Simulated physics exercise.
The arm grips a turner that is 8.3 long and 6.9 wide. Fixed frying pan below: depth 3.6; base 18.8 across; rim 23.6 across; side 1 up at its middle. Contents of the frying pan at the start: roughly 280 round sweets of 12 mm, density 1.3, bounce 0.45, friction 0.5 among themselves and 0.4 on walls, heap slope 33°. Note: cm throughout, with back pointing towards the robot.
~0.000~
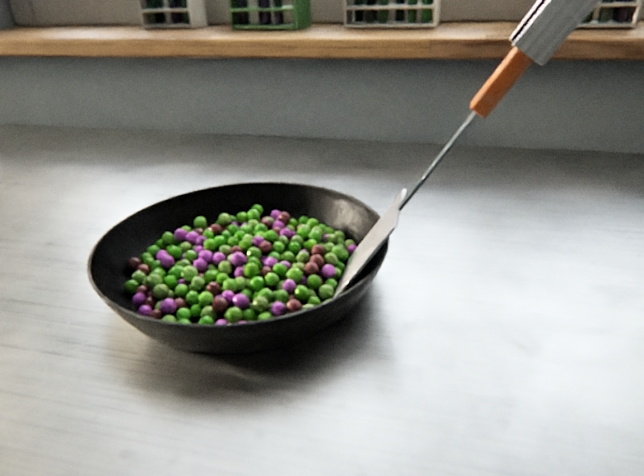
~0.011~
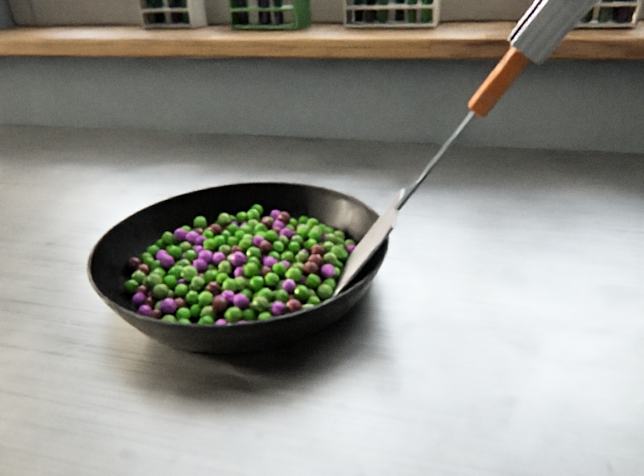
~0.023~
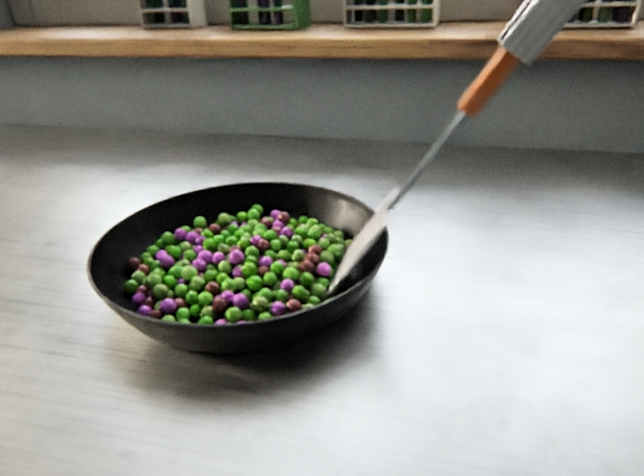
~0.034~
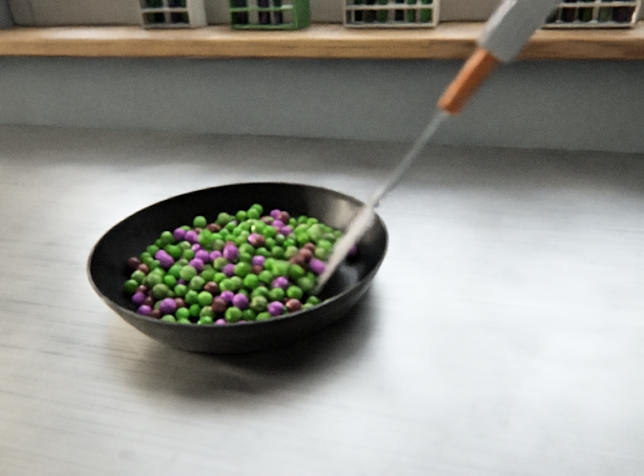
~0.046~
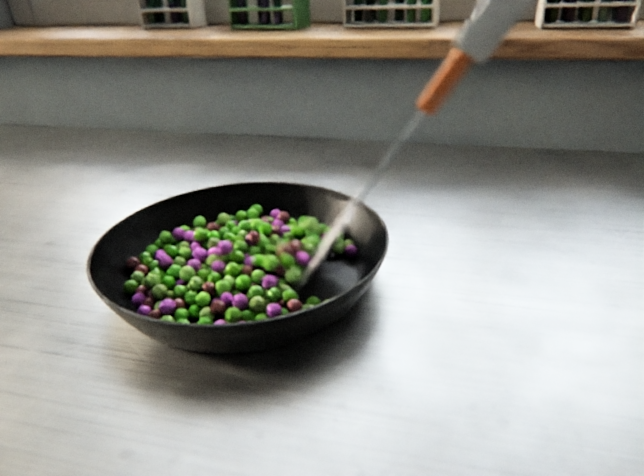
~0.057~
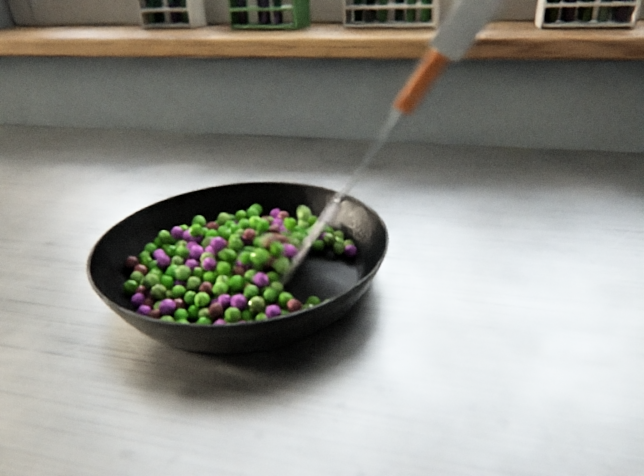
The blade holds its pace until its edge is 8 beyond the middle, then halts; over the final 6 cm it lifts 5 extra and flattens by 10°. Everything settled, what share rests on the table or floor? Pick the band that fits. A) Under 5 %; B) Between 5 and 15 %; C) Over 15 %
The answer is C.
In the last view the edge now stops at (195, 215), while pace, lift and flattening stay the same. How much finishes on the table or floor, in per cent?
Approximately 15 per cent, I reckon.
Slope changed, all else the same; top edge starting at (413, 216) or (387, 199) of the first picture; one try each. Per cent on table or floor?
About 20 and 20 per cent.
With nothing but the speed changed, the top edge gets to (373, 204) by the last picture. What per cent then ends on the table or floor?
Roughly 5 per cent.
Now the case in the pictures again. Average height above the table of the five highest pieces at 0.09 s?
Around 5 cm above the table.
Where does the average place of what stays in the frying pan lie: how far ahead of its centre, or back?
What stays is shifted forward by around 3.0 cm.
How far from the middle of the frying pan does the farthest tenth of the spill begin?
It comes out at close to 95 centimetres.
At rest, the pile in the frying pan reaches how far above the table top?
Peak at rest, approximately 4.0 centimetres.
By 0.09 s, sloping 57°, highest piece 6 above the table; 282 in the frying pan.
By 0.11 s, sloping 54°, highest piece 7 above the table; 282 in the frying pan.
By 0.33 s, sloping 47°, highest piece 7 above the table; 226 in the frying pan, 53 on the table or floor, 3 on the blade or in flight.
By 1.38 s, sloping 47°, highest piece 4 above the table; 226 in the frying pan, 56 on the table or floor.
Final count, 226 in the frying pan, 56 on the table or floor. That is 20 % on the table or floor.
